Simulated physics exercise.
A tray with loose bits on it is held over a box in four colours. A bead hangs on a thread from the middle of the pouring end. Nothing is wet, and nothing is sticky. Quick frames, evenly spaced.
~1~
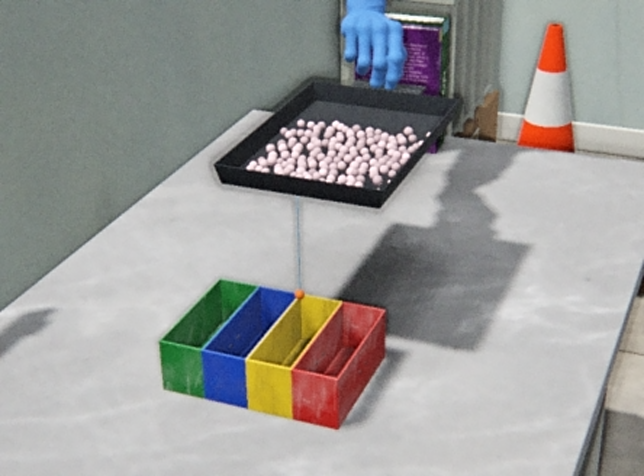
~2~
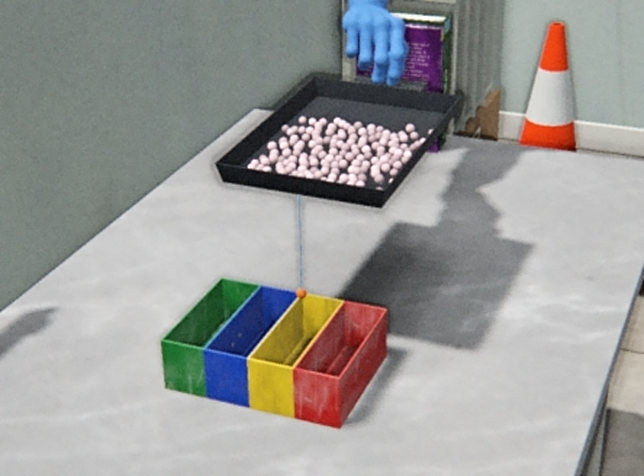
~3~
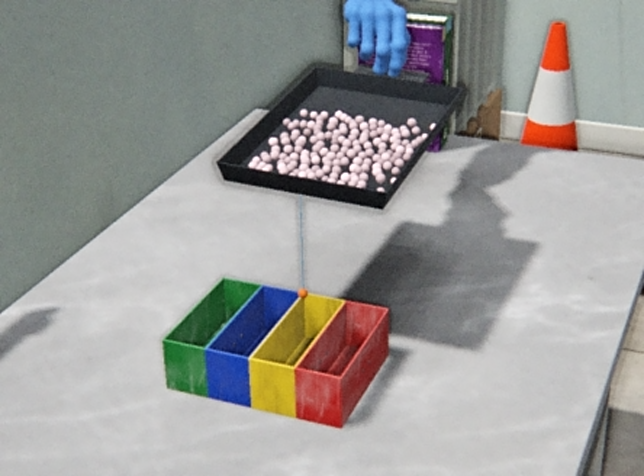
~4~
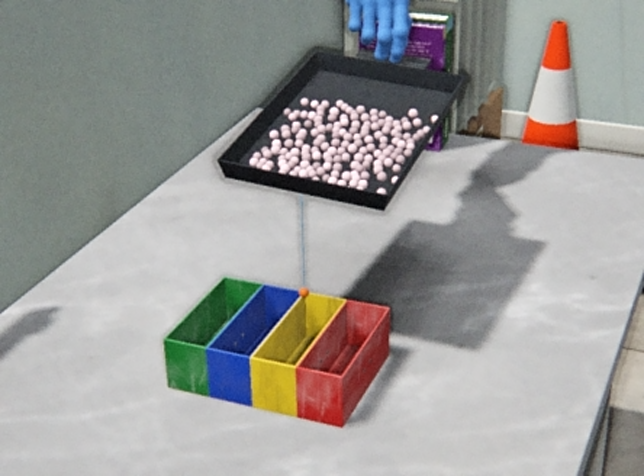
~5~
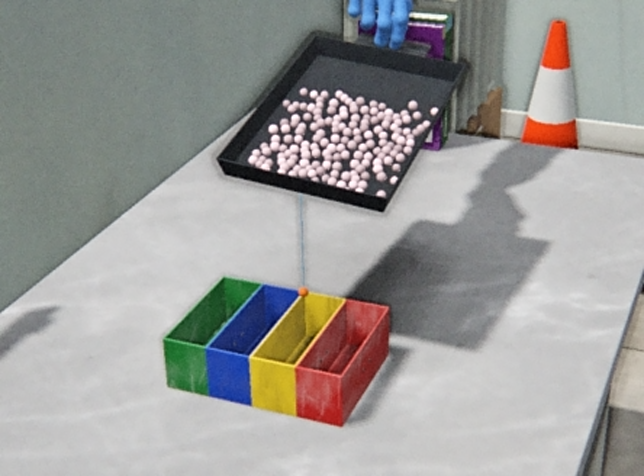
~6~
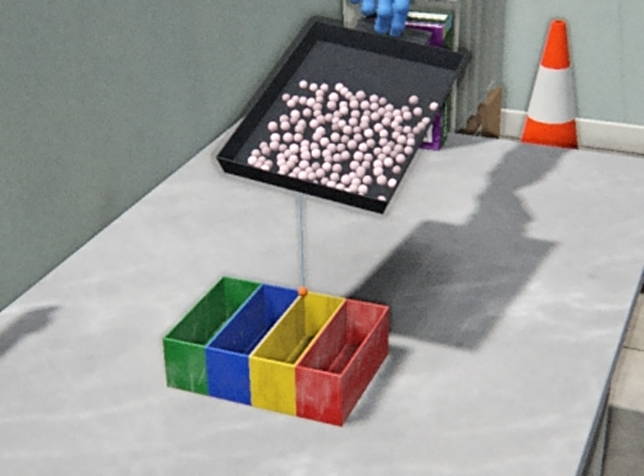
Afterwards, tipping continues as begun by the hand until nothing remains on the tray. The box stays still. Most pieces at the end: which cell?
Red.
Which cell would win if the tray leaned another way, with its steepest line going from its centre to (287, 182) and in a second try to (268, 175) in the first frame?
Try 1 - the cell in green; try 2 - green.
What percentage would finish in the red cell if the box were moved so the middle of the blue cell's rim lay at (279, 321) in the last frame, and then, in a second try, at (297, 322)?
70, then 60 %.
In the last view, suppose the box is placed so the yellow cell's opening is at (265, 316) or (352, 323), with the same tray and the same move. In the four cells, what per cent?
Roughly 10 %, then roughly 100 %.
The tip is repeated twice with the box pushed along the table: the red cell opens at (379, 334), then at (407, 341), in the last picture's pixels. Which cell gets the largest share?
Try one: Red; try two: Yellow.
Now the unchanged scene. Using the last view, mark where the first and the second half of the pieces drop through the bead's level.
Earlier half at (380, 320), later half at (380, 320).
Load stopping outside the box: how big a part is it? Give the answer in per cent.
I'd say around 60 per cent.
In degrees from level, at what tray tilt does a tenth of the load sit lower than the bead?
80 degrees.
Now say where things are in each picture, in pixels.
In the first frame, corners of the pouring end at (221, 163) and (380, 187), level; middle of the load at (342, 156), sugar pearls; bead on its thread at (300, 295); green cell at (182, 365); blue cell at (225, 374); yellow cell at (269, 384); red cell at (315, 395).
In the second frame, corners of the pouring end at (222, 162) and (381, 187), level; middle of the load at (343, 154).
In the third frame, corners of the pouring end at (224, 161) and (383, 189), tipped barely, lowest at the right corner; middle of the load at (345, 151).
In the fourth frame, corners of the pouring end at (224, 158) and (384, 191), tipped a little, lowest at the right corner; middle of the load at (346, 145).
In the fifth frame, corners of the pouring end at (223, 157) and (384, 194), tipped a little, lowest at the right corner; middle of the load at (345, 141).
In the sixth frame, corners of the pouring end at (223, 155) and (383, 197), tipped clearly, lowest at the right corner; middle of the load at (345, 140), nearly all on the move; green cell at (186, 362); blue cell at (229, 372); yellow cell at (273, 381); red cell at (319, 392).
Soon, tray tipped steeply; nearly all on the tray; a stray few falling or outside the box.
A while on, tray tipped right over; a small part on the tray; about a quarter in the red cell; a stray few in the yellow cell; about half falling or outside the box.
Towards the end, tray tipped past a quarter turn; about a third in the red cell; a stray few in the yellow cell; about two thirds falling or outside the box.
Finally, tray tipped past a quarter turn; about a third in the red cell; a stray few in the yellow cell; none in the blue cell; none in the green cell; about two thirds outside the box.
